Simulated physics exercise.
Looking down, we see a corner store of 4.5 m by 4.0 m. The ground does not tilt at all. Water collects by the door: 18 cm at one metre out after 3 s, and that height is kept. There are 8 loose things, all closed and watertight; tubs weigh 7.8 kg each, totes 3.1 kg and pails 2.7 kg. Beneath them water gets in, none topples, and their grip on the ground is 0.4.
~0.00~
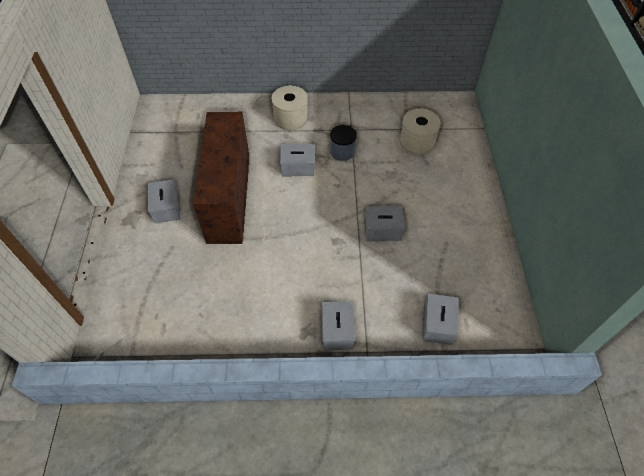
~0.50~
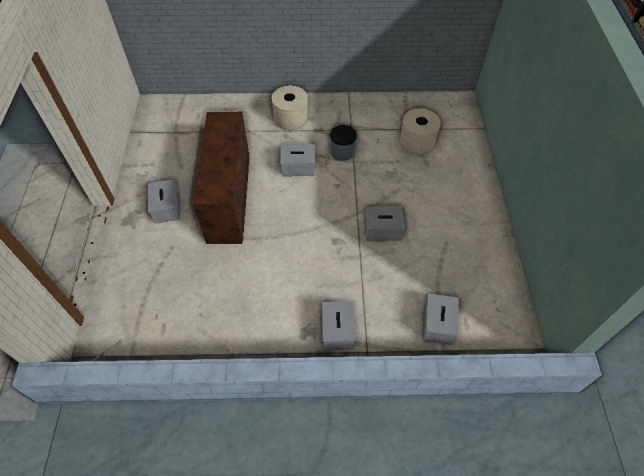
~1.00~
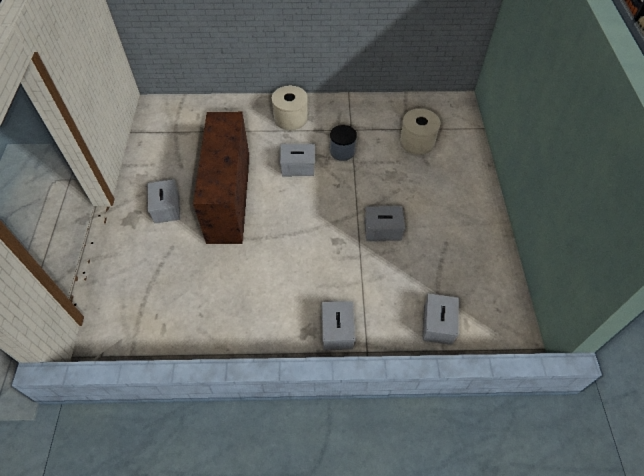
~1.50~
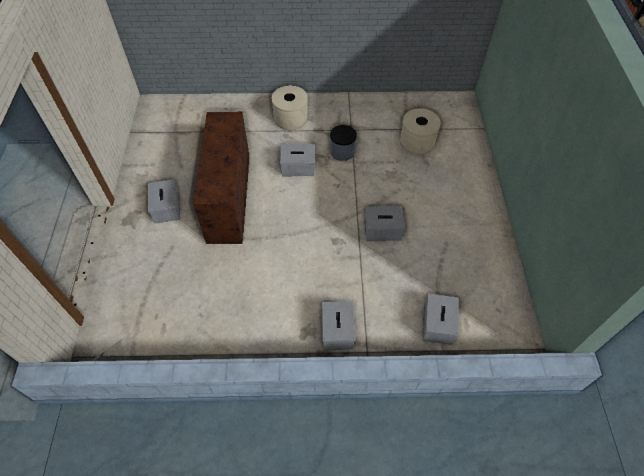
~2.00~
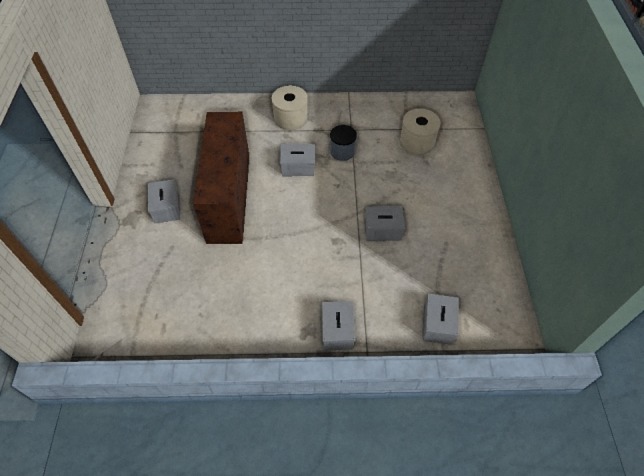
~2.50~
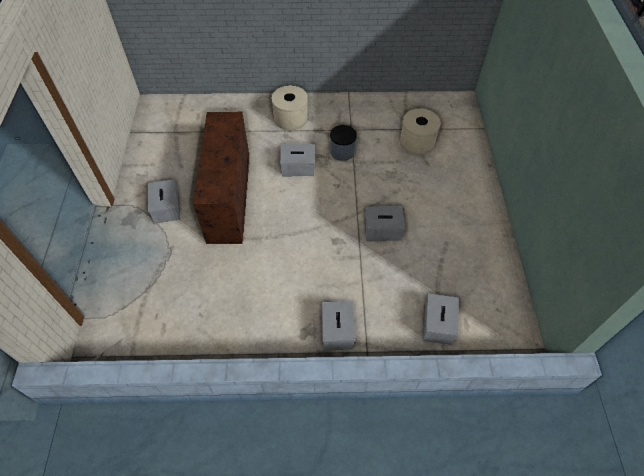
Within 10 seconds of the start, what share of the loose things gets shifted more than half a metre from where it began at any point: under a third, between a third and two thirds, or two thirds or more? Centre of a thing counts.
Expect a mid share, one third to two thirds.
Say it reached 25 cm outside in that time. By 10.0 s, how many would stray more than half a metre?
I count 8 of them in that case.
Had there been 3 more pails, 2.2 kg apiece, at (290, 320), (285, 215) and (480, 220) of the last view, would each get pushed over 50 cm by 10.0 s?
Above the limit, then inside the limit, then above the limit.
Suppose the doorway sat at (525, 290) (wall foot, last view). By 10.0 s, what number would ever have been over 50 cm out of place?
You'd get 6 in that case.
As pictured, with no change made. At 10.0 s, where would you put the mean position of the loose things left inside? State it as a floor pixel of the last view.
They're centred close to (344, 157).
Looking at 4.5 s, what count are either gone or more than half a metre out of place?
I count 1 of them.
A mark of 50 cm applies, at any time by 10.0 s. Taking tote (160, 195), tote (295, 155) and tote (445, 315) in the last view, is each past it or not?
In that order: Past it, under, over.
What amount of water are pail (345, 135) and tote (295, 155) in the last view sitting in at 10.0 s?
Around 4 cm and 2 cm.
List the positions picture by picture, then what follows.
In the first picture, a tub at (422, 122) rests on the ground; a tote at (162, 195) rests on the ground; 0.0 m2 under water; 0 of 8 have shifted.
In the second picture, a tub at (422, 122), on the bottom; a tote at (162, 195) rests on the ground; 0.0 m2 under water; 0 of 8 have shifted.
In the third picture, a tub at (422, 122), on the bottom; a tote at (162, 195), on the bottom; water covers 0.0 m2; 0 of 8 have shifted.
In the fourth picture, a tub at (422, 122) rests on the ground; a tote at (162, 195) rests on the ground; 0.0 m2 under water; 0 of 8 have shifted.
In the fifth picture, a tub at (422, 122) rests on the ground; a tote at (162, 195), on the bottom; water covers 0.1 m2; 0 of 8 have shifted.
In the sixth picture, a tub at (422, 122) rests on the ground; a tote at (162, 195), on the bottom; water covers 0.8 m2; 0 of 8 have shifted.
After 3.5 s 0 of 8 are over 50 cm from their spots; 0 afloat.
After 4.5 s 1 of 8 are over 50 cm from their spots; 0 afloat.
After 7.0 s 3 of 8 are over 50 cm from their spots; 3 afloat.
After 10.0 s 3 of 8 are over 50 cm from their spots, and 3 have been at some point; 6 afloat.
